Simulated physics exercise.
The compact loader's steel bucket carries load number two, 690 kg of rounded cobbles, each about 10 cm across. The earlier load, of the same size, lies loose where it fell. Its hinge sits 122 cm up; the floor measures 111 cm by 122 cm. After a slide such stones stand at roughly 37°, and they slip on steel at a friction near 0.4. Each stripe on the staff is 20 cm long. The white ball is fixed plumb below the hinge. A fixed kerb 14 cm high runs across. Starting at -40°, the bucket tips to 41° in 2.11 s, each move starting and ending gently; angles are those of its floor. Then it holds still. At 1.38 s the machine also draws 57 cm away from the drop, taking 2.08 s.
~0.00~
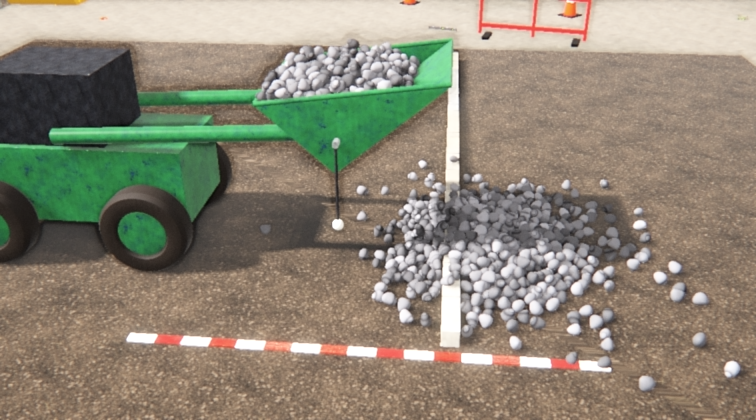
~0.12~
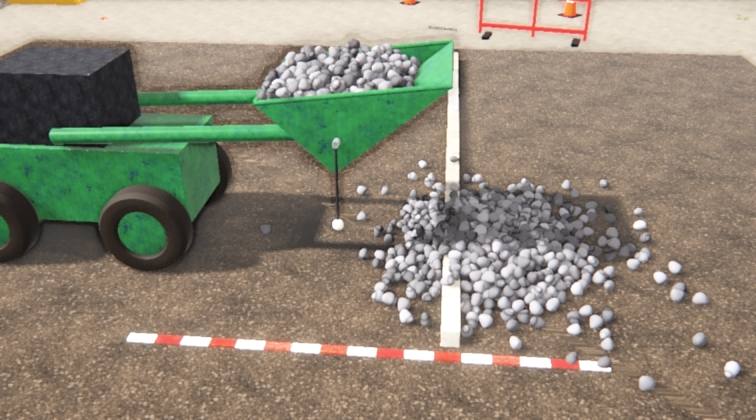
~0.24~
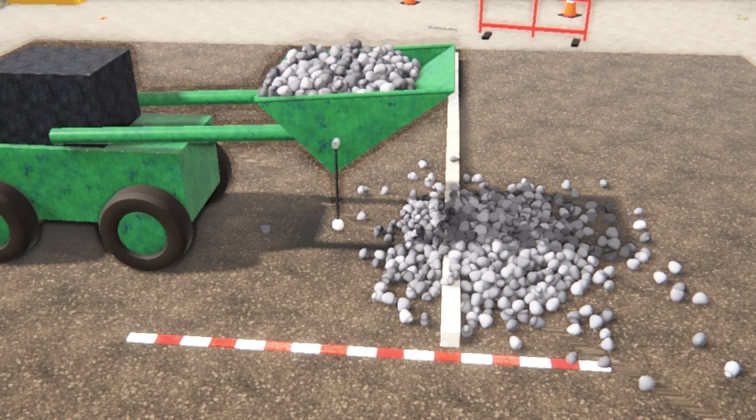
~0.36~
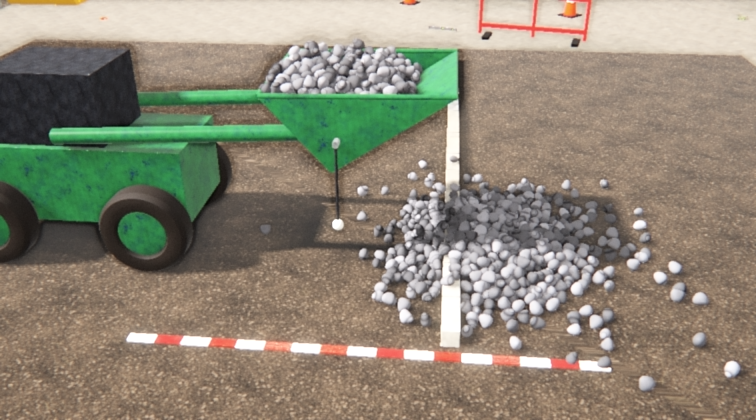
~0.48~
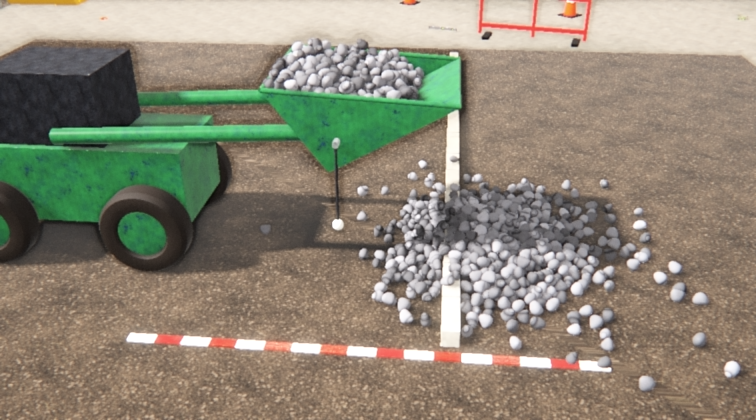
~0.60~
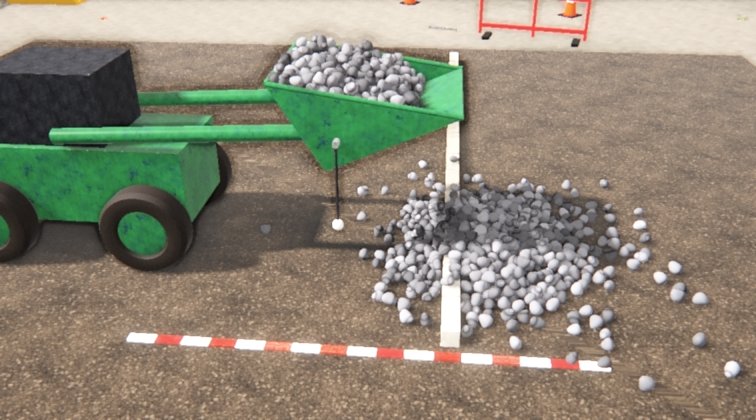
We see a green wheeled loader holding a bucket heaped with grey stones beside a loose pile lying across a white strip; the bucket slowly tilts, its right lip lowering slightly while the stones stay heaped inside.
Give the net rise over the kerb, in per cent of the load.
Roughly 29 per cent of a load more.
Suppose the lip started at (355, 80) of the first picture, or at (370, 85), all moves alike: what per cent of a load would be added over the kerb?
About 0 and 0 per cent.
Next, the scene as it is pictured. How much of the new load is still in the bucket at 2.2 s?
It holds some 20 per cent.
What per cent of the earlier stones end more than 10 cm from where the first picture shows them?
About 10 per cent.
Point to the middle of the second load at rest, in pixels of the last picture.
Near (428, 227).
After 1.6 s the floor is at 28°; in per cent of one load, 93 in the bucket, 32 on this side of the kerb, 76 over the kerb; the foremost stones are at (675, 280).
After 2.2 s the floor is at 41°; in per cent of one load, 18 in the bucket, 83 on this side of the kerb, 100 over the kerb; the foremost stones are at (678, 284).
After 3.9 s the floor is at 41°; in per cent of one load, 0 in the bucket, 96 on this side of the kerb, 105 over the kerb; the foremost stones are at (679, 282).
After 6.7 s the floor is at 41°; in per cent of one load, 0 in the bucket, 96 on this side of the kerb, 105 over the kerb; the foremost stones are at (679, 282). Net gain over the kerb, 29.
